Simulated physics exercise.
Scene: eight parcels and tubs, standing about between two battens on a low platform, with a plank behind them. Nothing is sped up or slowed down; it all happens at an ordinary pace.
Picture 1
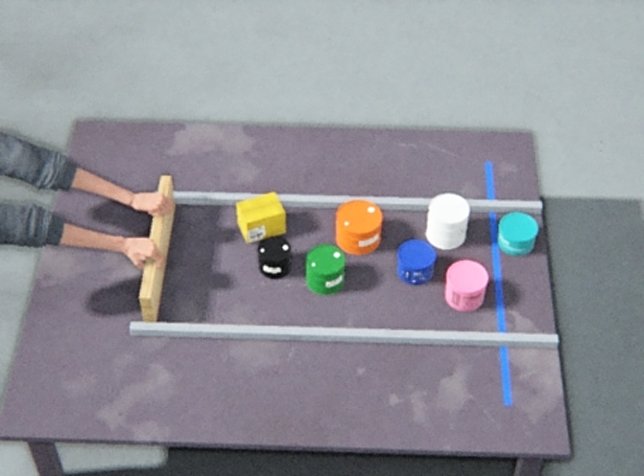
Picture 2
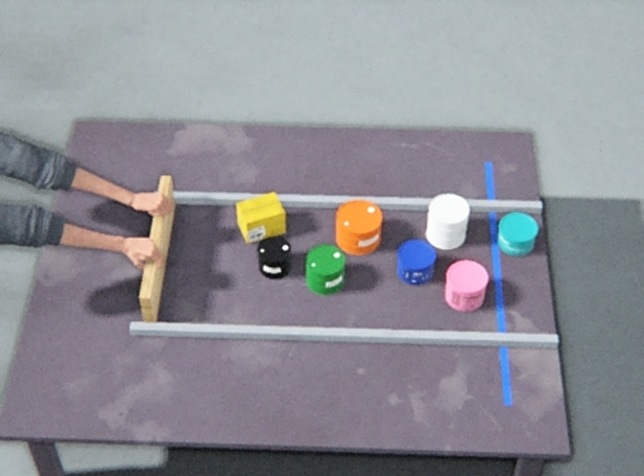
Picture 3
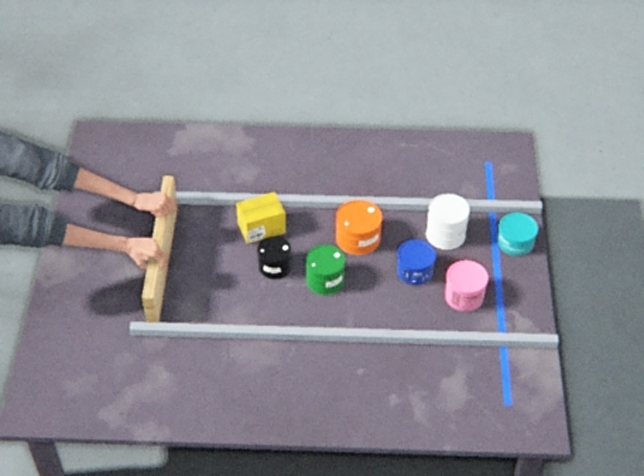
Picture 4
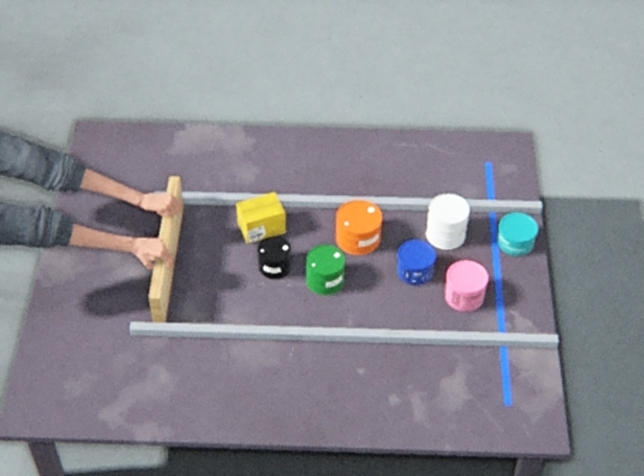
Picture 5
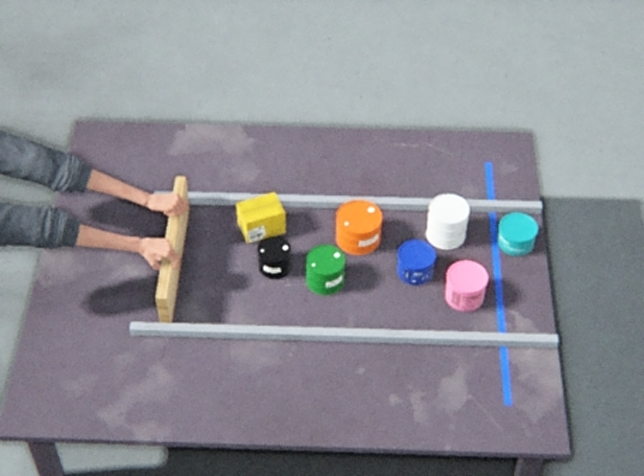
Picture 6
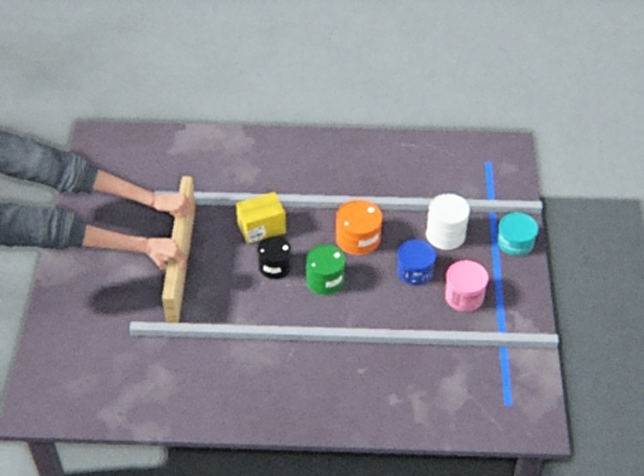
At first, two hands hold a wooden plank upright at the left of a dark platform, behind eight colourful tubs and parcels standing between two pale battens. The hands then slide the plank slightly to the right, leaving a gap before the yellow box, while all the items stay still.
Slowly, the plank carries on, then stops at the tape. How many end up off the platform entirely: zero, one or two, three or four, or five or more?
Three or four.
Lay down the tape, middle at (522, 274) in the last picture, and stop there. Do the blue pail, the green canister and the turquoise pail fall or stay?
Outcome: Blue pail ends up off; green canister is not lost; turquoise pail ends up off.
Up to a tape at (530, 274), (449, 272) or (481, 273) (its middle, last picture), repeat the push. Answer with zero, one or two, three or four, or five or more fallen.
One after another: Five or more; just one or two; 1 or 2.
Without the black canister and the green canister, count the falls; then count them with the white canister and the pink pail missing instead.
The number is 3 for the first case and 2 for the second.
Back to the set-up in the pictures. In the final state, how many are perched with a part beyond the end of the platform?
1.
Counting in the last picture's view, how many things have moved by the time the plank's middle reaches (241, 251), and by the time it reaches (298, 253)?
Counts: 1, 4.
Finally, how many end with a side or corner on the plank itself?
3 in contact.
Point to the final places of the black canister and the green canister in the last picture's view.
The black canister comes to rest close to (514, 259), while the green canister rests close to (520, 290).
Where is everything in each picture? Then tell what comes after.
Turquoise pail (517, 235); pink pail (466, 286); white canister (448, 222); plank (158, 249); tape (497, 273), in the first picture.
Pink pail (466, 287); orange canister (359, 227), in the second picture.
White canister (448, 222); plank (161, 249), in the third picture.
Turquoise pail (517, 235); black canister (275, 258), in the fourth picture.
Pink pail (466, 287); green canister (325, 270), in the fifth picture.
Turquoise pail (517, 235); pink pail (466, 287); white canister (448, 222); plank (180, 249); tape (497, 273), in the sixth picture.
A little later, none off yet; turquoise pail at rest near (517, 235); pink pail at rest near (466, 287); white canister at rest near (448, 222).
When it is over, the number that fall off is three or four; down, orange canister, white canister, pink pail and turquoise pail.
